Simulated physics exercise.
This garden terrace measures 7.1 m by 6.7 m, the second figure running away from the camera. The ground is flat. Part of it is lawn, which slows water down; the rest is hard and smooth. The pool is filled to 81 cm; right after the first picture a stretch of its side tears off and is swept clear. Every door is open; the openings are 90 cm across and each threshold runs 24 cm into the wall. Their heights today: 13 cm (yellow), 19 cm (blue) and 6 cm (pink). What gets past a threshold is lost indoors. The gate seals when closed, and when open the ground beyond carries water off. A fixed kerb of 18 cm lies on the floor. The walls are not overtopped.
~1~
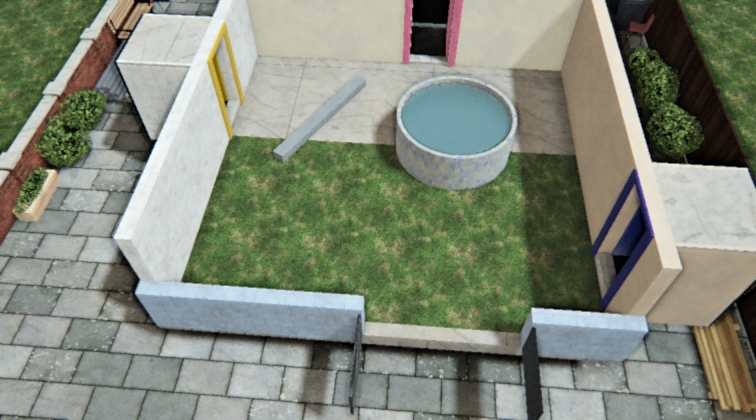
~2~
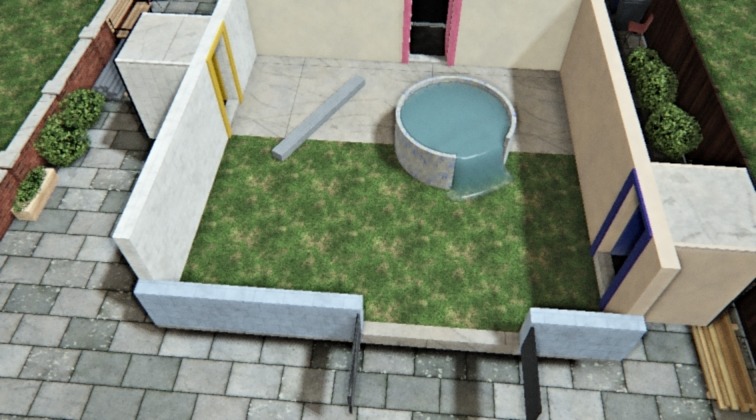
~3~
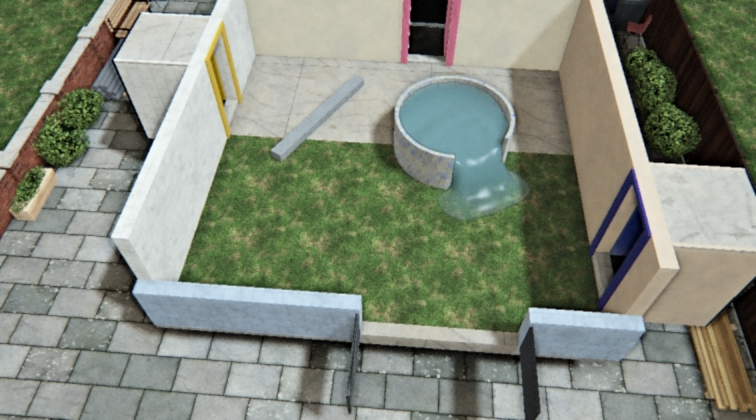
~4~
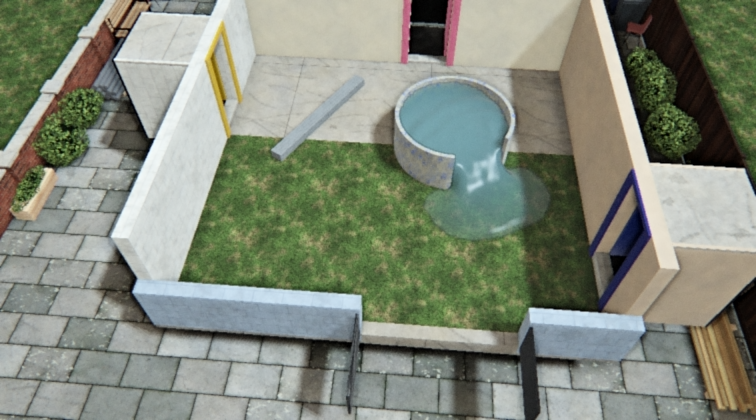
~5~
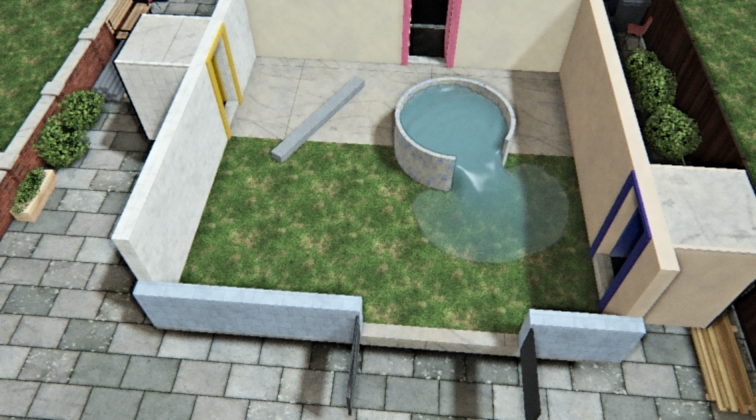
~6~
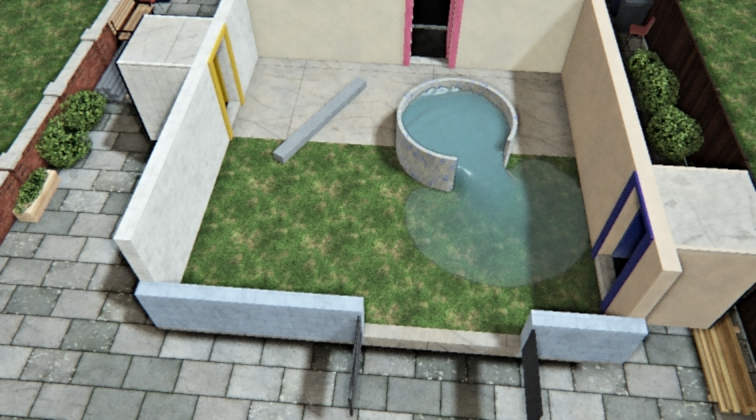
Water pours through a gap that opens in the front right side of a round stone pool in a walled garden, spreading across the lawn in a widening, rounded sheet toward the right wall with the blue door.
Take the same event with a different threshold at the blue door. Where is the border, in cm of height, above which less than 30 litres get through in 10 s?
Close to 21 cm is just enough.
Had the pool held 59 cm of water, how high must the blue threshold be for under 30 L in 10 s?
About 13.0 cm.
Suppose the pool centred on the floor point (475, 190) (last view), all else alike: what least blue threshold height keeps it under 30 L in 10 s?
Then roughly 31 cm.
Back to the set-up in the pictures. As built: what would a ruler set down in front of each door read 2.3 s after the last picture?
Depths in cm: Yellow 0, blue 27, pink 0.
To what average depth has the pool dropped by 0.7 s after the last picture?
About 50 cm.
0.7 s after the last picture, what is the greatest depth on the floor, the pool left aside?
Roughly 40 cm.
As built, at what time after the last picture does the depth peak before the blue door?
Near 1.8 s.
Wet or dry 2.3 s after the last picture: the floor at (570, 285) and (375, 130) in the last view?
In that order: Wet, not reached.
Then, 0.7 s after the last picture water covers 25 % of the floor, deepest (40 cm) near (485, 187); 23 cm at the blue door, 0 litres in over its 19 cm threshold.
Then, 2.3 s after the last picture water covers 35 % of the floor, deepest (28 cm) near (592, 330); 27 cm at the blue door, 25 litres in over its 19 cm threshold.
Then, 9.3 s after the last picture water covers 85 % of the floor, deepest (8 cm) near (582, 339); 7 cm at the blue door, 42 litres in over its 19 cm threshold.
At the blue door as built, the water peaked near 28 cm, 1.9 s after the last picture.
Run again over the same 10 s with other heights there, 43 litres in over 19 cm, 9 litres over 25.5 cm. The limit of 30 litres is kept from about 21 cm up.
